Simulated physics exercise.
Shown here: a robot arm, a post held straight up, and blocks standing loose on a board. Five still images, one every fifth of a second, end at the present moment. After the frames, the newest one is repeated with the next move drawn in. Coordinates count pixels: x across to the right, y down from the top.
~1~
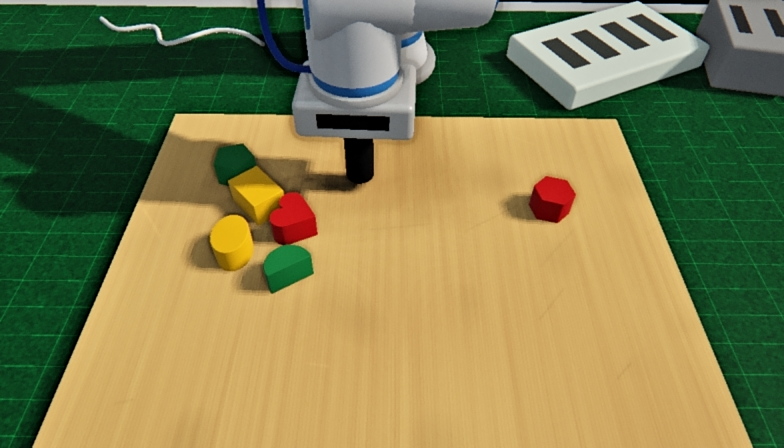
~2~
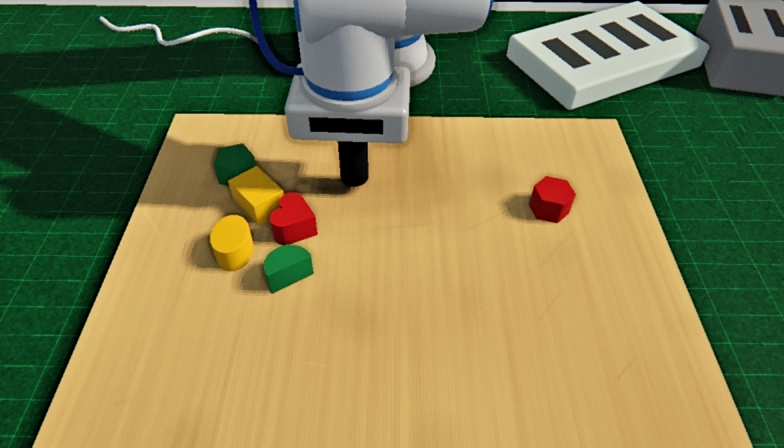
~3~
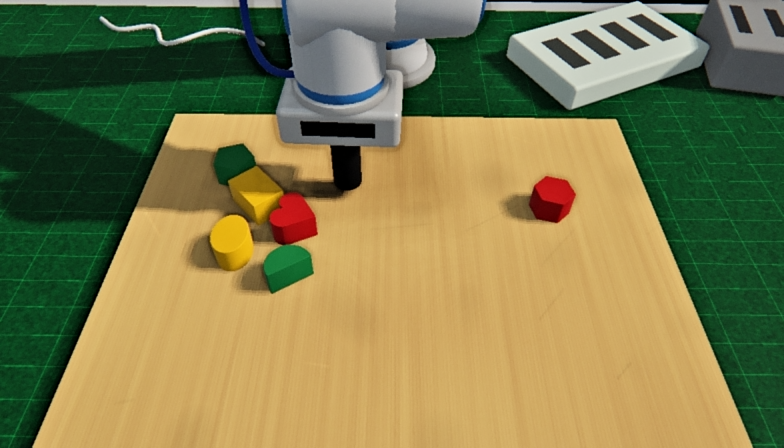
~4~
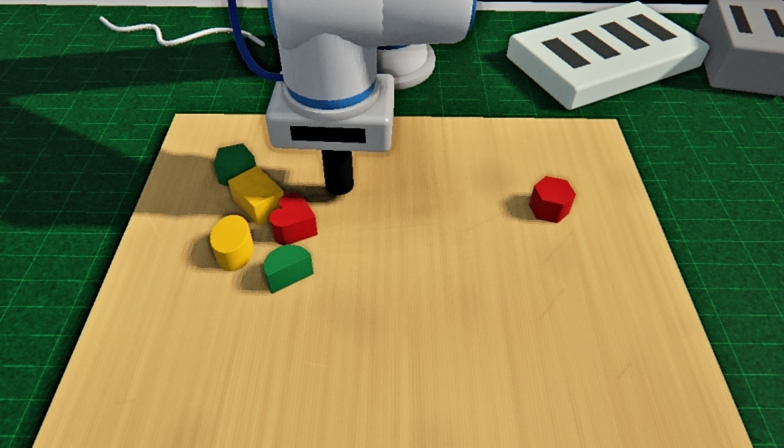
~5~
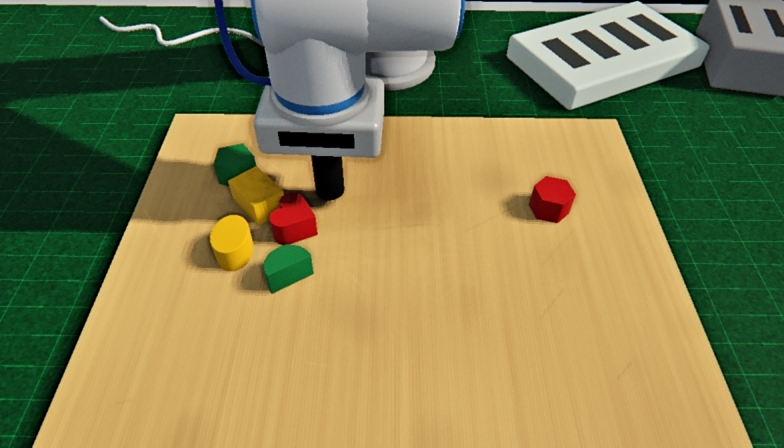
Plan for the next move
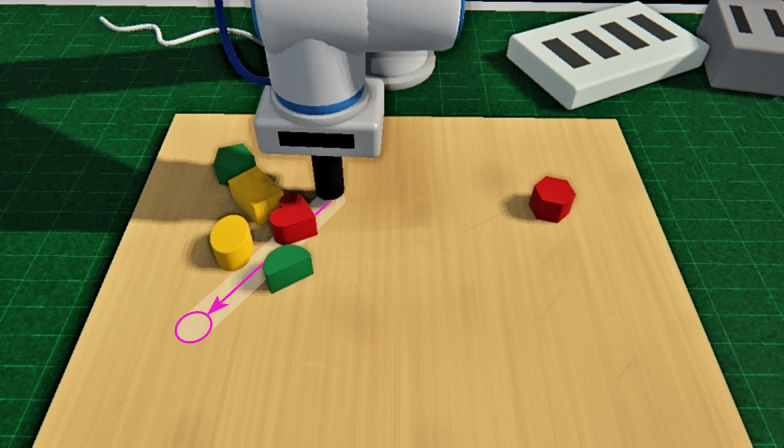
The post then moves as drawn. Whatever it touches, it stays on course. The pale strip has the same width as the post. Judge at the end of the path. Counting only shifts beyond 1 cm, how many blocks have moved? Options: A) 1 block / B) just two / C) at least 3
I choose B.
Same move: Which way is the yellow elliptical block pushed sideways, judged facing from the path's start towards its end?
It gets pushed right.
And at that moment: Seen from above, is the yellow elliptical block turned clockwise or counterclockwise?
Spin direction: Clockwise.
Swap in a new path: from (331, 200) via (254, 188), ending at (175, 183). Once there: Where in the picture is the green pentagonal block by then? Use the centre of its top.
For the centre of its top, I'd go with (208, 144).
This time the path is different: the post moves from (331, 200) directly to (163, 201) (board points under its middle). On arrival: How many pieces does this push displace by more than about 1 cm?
Total: One.
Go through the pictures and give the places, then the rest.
In the first picture, lower end of the post at (360, 175), tops of blocks, yellow elliptical block at (229, 233), green D-shaped block at (284, 257), red heart block at (291, 210).
In the second picture, post at (355, 178), blocks as before.
In the third picture, post at (348, 181), blocks as before.
In the fourth picture, post at (340, 186), blocks as before.
In the fifth picture, post at (330, 191), yellow elliptical block at (229, 233), green D-shaped block at (284, 257), red heart block at (291, 210).
The drawn path runs from (331, 200) to (194, 327).
The first path, step by step. One third of the way, post at (289, 229); yellow elliptical block at (224, 235), turned 10° clockwise; red heart block at (259, 237).
Two thirds of the way, post at (242, 272); yellow elliptical block at (190, 244), turned 55° clockwise; red heart block at (199, 272), turned 35° clockwise.
At the end, post at (189, 318); yellow elliptical block at (190, 244), turned 55° clockwise; green D-shaped block not moved; red heart block at (169, 281), turned 60° clockwise.
